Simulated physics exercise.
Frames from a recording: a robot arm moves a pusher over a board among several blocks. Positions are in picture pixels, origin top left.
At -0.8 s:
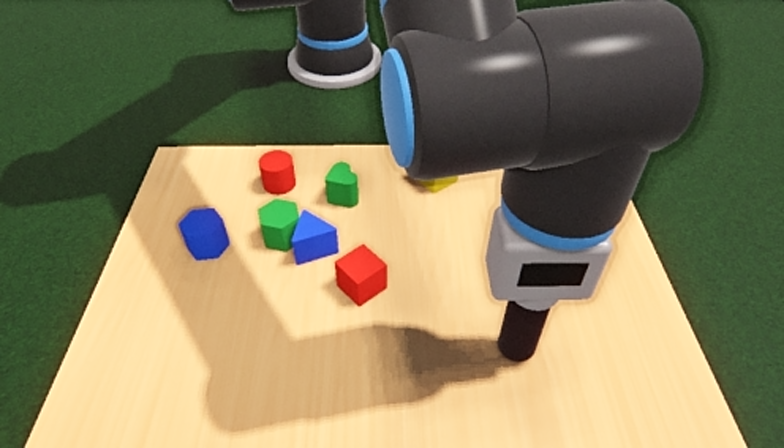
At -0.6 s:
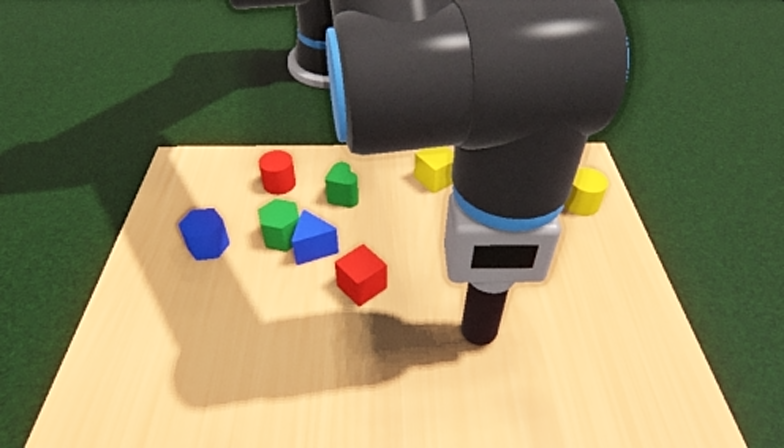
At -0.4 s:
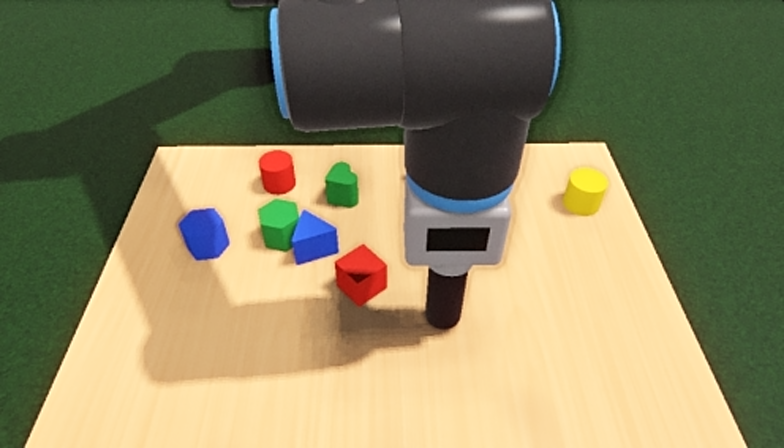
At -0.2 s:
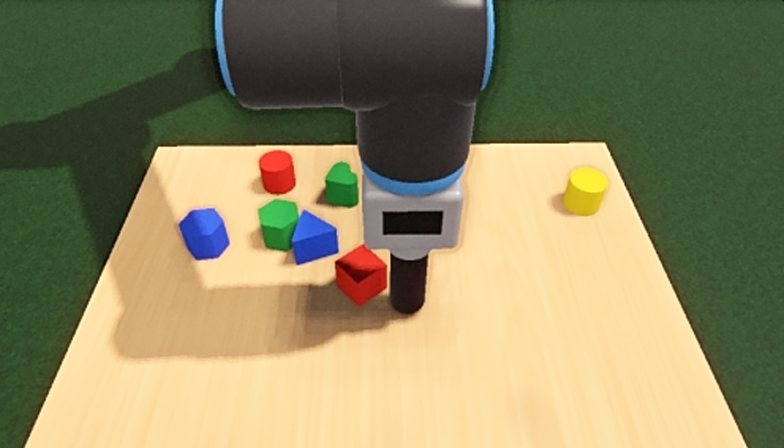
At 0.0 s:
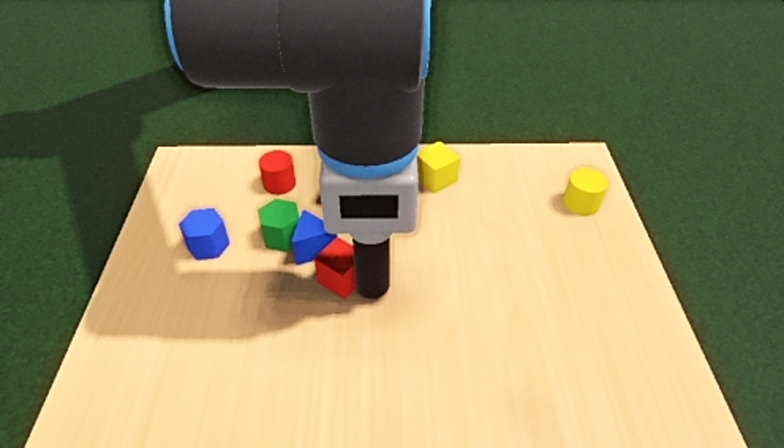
On a wooden board with colored blocks scattered across it, a robot arm slid its dark pusher leftward and slightly away from the viewer, then nudged the red block a little toward the blue triangle.
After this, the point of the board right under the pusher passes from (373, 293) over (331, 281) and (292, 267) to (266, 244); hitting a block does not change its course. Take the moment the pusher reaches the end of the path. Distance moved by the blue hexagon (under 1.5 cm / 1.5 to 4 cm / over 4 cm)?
Less than 1.5 cm.
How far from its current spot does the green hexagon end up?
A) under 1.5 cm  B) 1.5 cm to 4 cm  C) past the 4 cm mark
The answer is C.
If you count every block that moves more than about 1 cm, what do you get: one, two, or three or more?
I'd say three or more blocks get shifted by more than about 1 cm.
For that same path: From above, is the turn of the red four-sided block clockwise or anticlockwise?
Looking from above, the answer is clockwise.
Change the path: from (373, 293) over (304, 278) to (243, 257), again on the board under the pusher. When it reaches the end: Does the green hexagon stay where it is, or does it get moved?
It gets pushed out of place.
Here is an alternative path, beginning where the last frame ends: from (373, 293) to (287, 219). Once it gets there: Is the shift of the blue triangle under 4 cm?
That would be a no.
On the path given first. One third of the way, pusher at (329, 274); green hexagon at (271, 209), turned 25° anticlockwise; blue triangle at (305, 211); red four-sided block at (304, 235), turned 35° clockwise.
Two thirds of the way, pusher at (290, 260); green hexagon at (257, 193), turned 30° anticlockwise; blue triangle at (298, 195), turned 30° clockwise; red four-sided block at (278, 217), turned 50° clockwise.
At the end, pusher at (264, 237); blue hexagon in place; green hexagon at (244, 173), turned 30° anticlockwise; blue triangle at (296, 182), turned 70° clockwise; red four-sided block at (262, 196), turned 60° clockwise.
